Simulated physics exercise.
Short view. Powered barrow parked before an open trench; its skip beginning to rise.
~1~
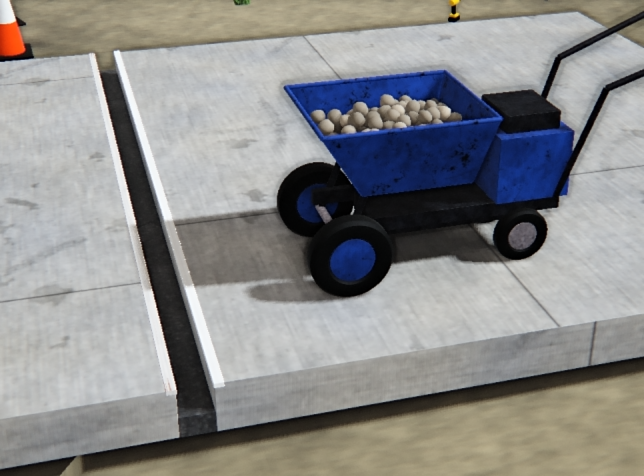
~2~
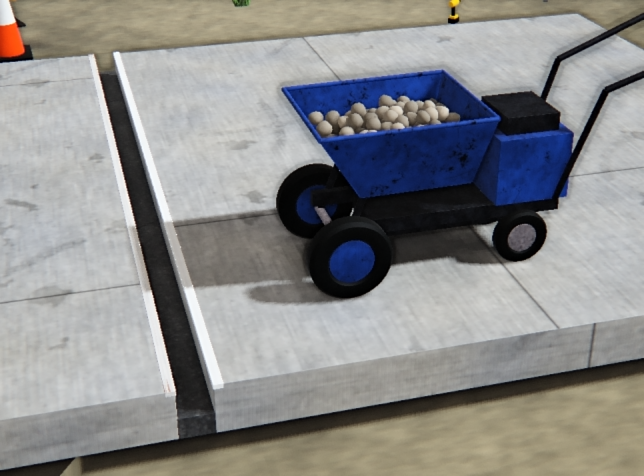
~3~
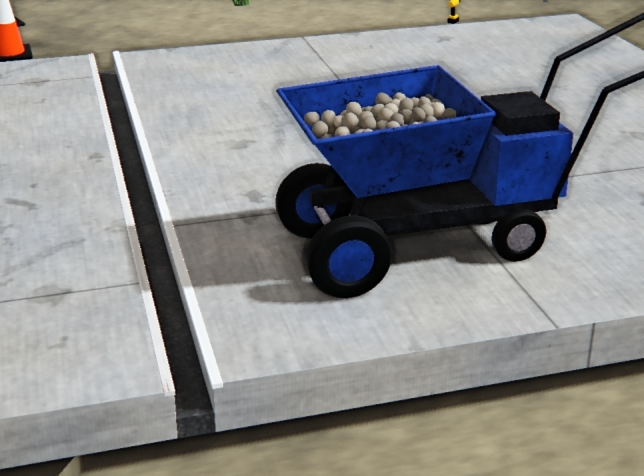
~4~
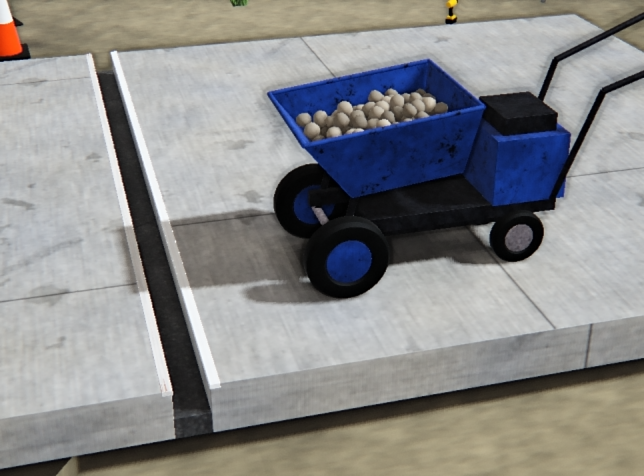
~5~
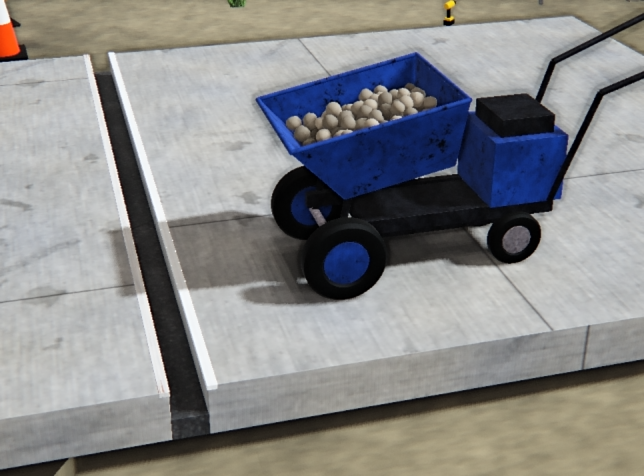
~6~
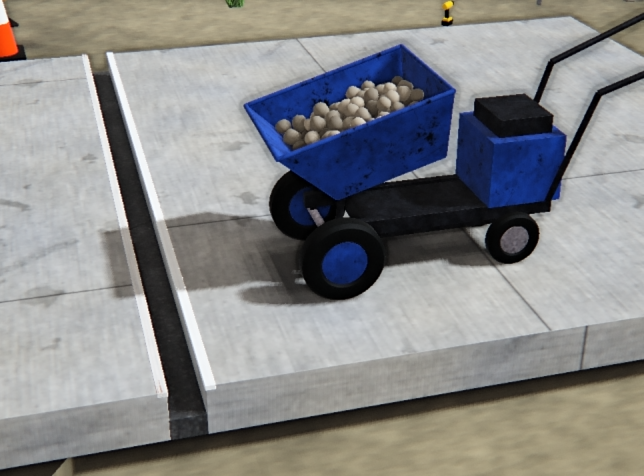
The clip shows a blue powered barrow loaded with round pebbles, standing on pale concrete slabs beside a narrow dark trench. Its skip gradually rises at the rear and tilts forward to the left while the wheels stay nearly still.
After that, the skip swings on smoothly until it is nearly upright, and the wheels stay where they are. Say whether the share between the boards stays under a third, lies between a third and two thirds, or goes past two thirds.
Most likely the part landing in the trench will be one third to two thirds.
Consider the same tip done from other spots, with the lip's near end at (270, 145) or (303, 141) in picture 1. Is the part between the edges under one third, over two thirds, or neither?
Well, for the first stop the answer is less than a third, and for the second it is the middle third.
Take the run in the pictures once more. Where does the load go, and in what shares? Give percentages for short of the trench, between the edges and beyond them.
Out of a hundred: Short 20; between 45; beyond 35.
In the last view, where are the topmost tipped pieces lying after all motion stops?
Top at rest: Roughly (168, 258).
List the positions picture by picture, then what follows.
In the first frame, lip of the skip at (323, 139), level; top of the load at (404, 128), river pebbles; first edge of the trench at (207, 344); far edge at (162, 351), the trench under half as wide as the skip, and about as deep as wide.
In the second frame, lip of the skip at (320, 141), level; top of the load at (402, 128).
In the third frame, lip of the skip at (315, 143), tipped barely; top of the load at (406, 116).
In the fourth frame, lip of the skip at (304, 146), tipped a little; top of the load at (397, 113).
In the fifth frame, lip of the skip at (292, 153), tipped a little; top of the load at (386, 110).
In the sixth frame, lip of the skip at (278, 160), tipped clearly; top of the load at (395, 110); first edge of the trench at (199, 346); far edge at (153, 353).
Soon after the last picture, skip tipped steeply; all in the skip.
A little later, skip tipped right over; most in the skip; a stray few short of the trench; a small part in or heaped over the trench; a stray few beyond it; a stray few falling.
Later still, skip tipped right over; about a quarter in the skip; a small part short of the trench; about a third in or heaped over the trench; about a quarter beyond it; a stray few falling.
By the end, skip tipped right over; about a quarter short of the trench; about half in or heaped over the trench; about a third beyond it.
